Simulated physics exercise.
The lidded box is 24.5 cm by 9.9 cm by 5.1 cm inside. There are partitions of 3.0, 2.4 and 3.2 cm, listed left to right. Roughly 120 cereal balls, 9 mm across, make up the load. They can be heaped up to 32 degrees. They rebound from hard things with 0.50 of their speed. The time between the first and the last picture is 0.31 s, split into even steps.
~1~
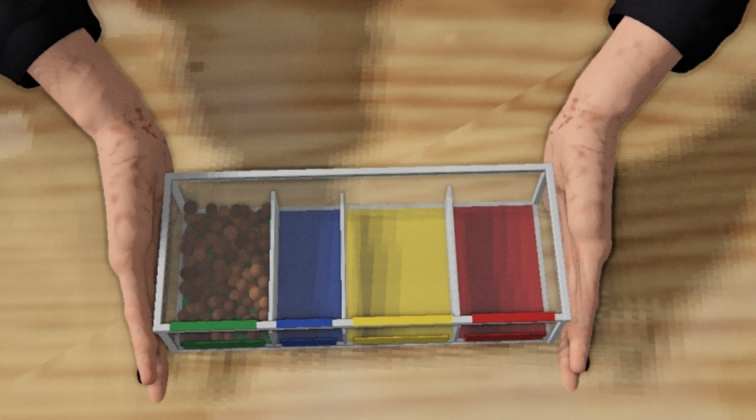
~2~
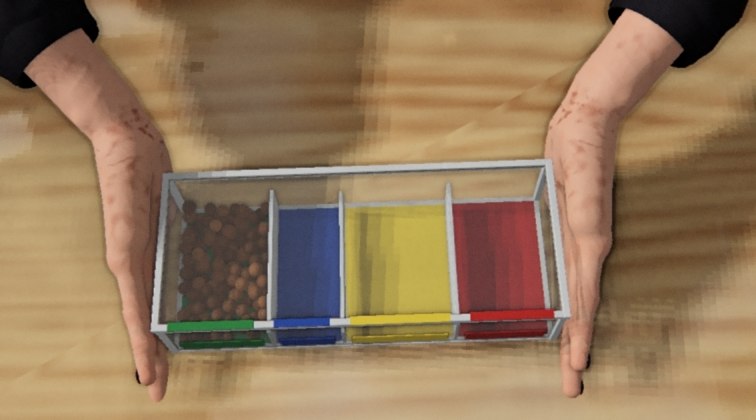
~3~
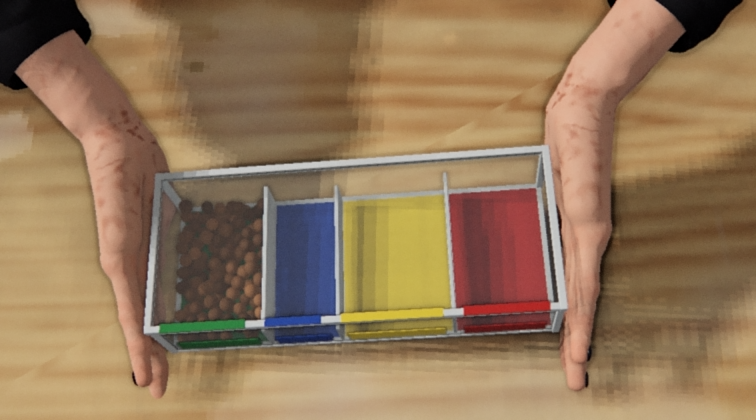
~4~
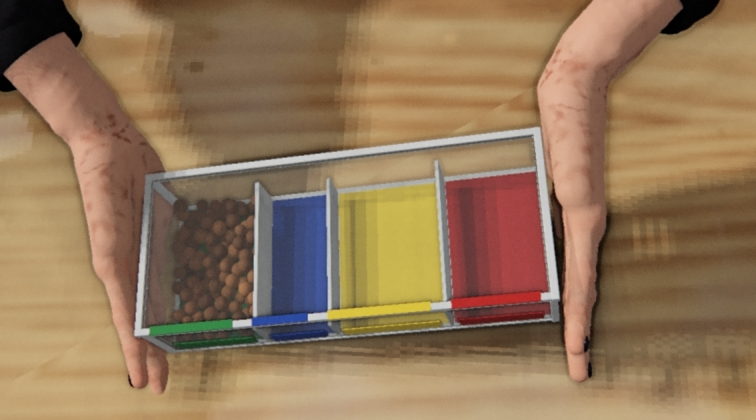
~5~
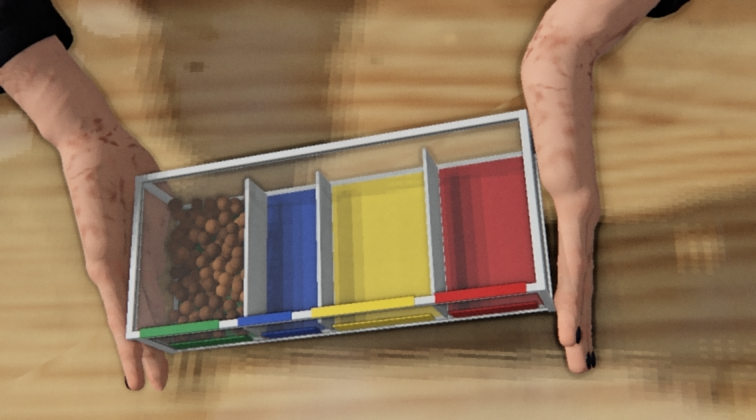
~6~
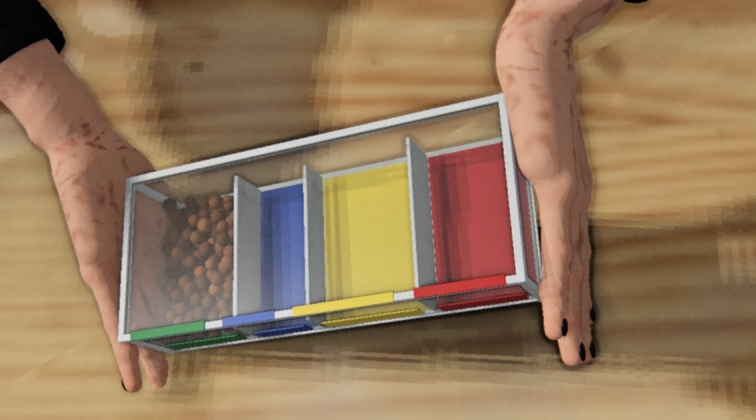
At the start, two hands hold a clear box level above a wooden surface, with brown balls in the green-marked left section and the blue, yellow and red sections empty. The hands then gradually tilt it, raising the right end and shifting it slightly left, while the balls stay in the green section.
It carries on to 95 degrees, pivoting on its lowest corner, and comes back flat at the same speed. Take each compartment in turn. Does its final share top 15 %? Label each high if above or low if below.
Red: Low; blue: Low; green: High; yellow: Low.
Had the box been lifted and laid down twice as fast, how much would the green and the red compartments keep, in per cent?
The green compartment would end with 100 per cent and the red compartment with 0 per cent.
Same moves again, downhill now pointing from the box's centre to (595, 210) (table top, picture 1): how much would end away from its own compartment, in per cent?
Estimate: Near 70 per cent.
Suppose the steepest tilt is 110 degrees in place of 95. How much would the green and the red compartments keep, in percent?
Shares: Green 100, red 0, in per cent.
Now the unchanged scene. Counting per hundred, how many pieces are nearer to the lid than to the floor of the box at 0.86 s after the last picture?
Roughly 40 per cent.
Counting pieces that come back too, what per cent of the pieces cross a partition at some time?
Roughly 0 in a hundred.
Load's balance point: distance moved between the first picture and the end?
1.0 cm or thereabouts.
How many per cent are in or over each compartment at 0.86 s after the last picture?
In per cent: Red 0, blue 0, green 100, yellow 0.
Then, 0.86 s after the last picture, tilt 94 degrees; green 100 %.
Then, 1.43 s after the last picture, tilt 40 degrees; green 100 %.
Then, 2.06 s after the last picture, tilt 0 degrees; green 100 %.
In the end, red 0 %, blue 0 %, green 100 %, yellow 0 %.
